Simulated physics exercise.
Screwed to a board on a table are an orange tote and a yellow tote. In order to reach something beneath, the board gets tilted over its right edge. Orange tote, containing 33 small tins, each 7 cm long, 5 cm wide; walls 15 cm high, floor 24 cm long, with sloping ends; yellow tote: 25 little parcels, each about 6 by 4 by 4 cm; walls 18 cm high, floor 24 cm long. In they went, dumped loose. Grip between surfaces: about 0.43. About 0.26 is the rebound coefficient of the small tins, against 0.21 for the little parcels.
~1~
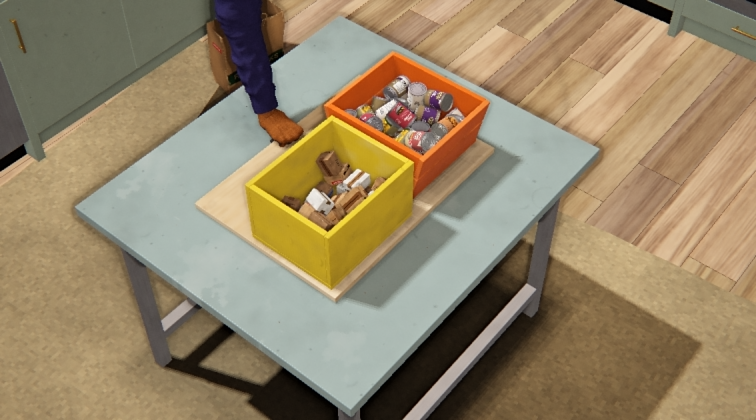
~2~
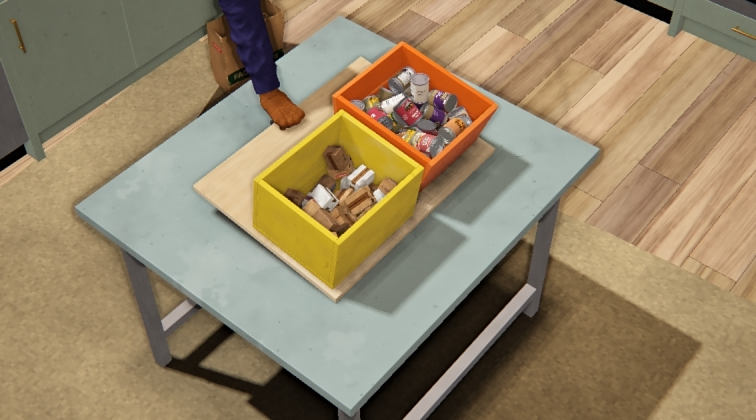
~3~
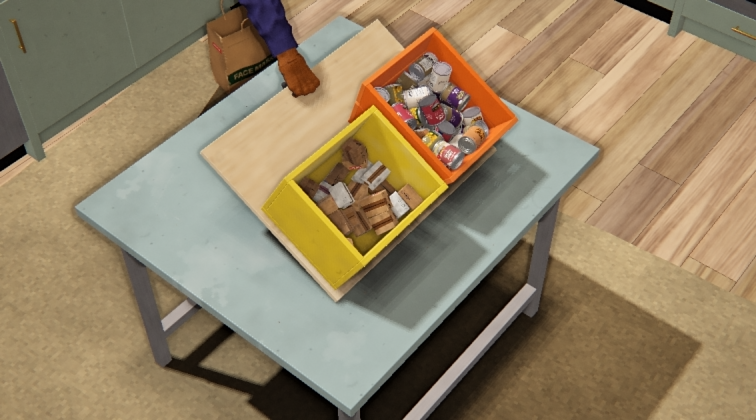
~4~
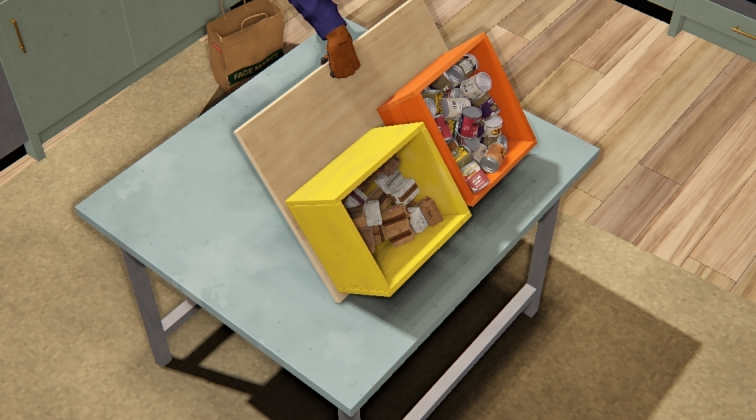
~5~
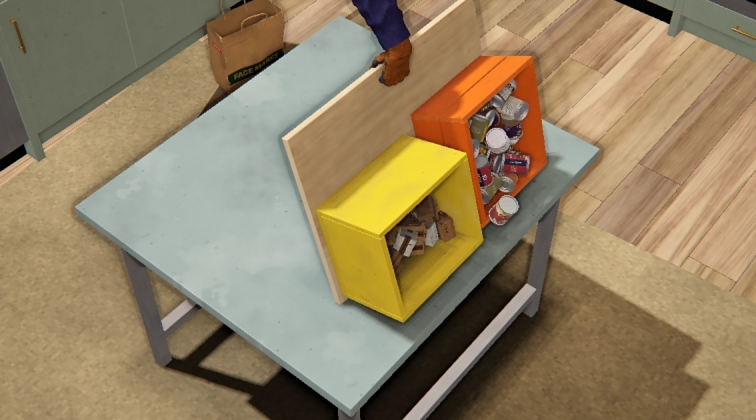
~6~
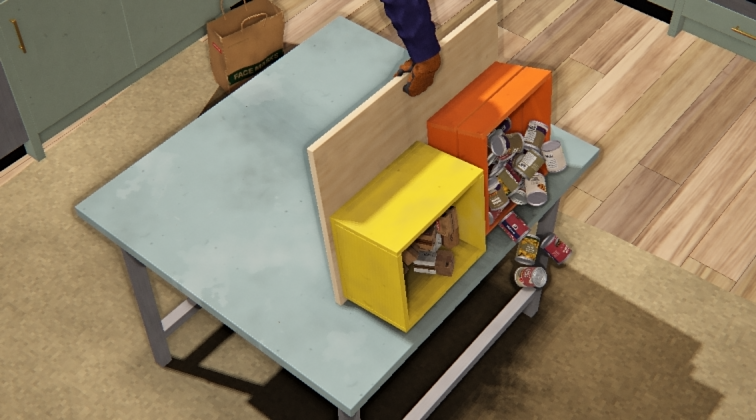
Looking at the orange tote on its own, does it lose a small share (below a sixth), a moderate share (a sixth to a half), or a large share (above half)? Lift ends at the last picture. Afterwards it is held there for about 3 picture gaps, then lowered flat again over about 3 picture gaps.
It loses a large share.
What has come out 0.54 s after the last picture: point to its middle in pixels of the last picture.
Roughly at (575, 414).
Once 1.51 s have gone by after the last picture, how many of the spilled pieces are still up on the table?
Tally: Some 1.
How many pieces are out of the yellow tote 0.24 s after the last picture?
Yellow tote: Roughly 1 out by then.
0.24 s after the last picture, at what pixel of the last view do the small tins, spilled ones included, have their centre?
Around (532, 200).
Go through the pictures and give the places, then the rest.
In the first picture (each is followed by its nearest rim corner in this view), orange tote, (421, 157); yellow tote, (326, 234); 0° from level; none out.
Orange tote, (430, 161); yellow tote, (337, 240); 9° from level, in the second picture.
Orange tote, (451, 176); yellow tote, (362, 260); 29° from level, in the third picture.
Orange tote, (473, 201); yellow tote, (389, 290); 54° from level, in the fourth picture.
Orange tote, (485, 223); yellow tote, (404, 317); 74° from level; 1 out, the lowest tin at (503, 210), in the fifth picture.
Orange tote, (488, 232); yellow tote, (408, 327); 83° from level; 7 out, the lowest tin at (531, 277), in the sixth picture.
Then, 0.24 s after the last picture, tilt 83°; orange tote 15 in, 18 out and yellow tote 24 in, 1 out.
Then, 0.54 s after the last picture, tilt 81°; orange tote 9 in, 24 out and yellow tote 23 in, 2 out.
Then, 0.96 s after the last picture, tilt 0°; orange tote 7 in, 26 out and yellow tote 23 in, 2 out.
Outcome (1.51 s after the last picture), orange tote 7 in, 26 out and yellow tote 23 in, 2 out. Asked share, 26 of 33, 79 per cent.
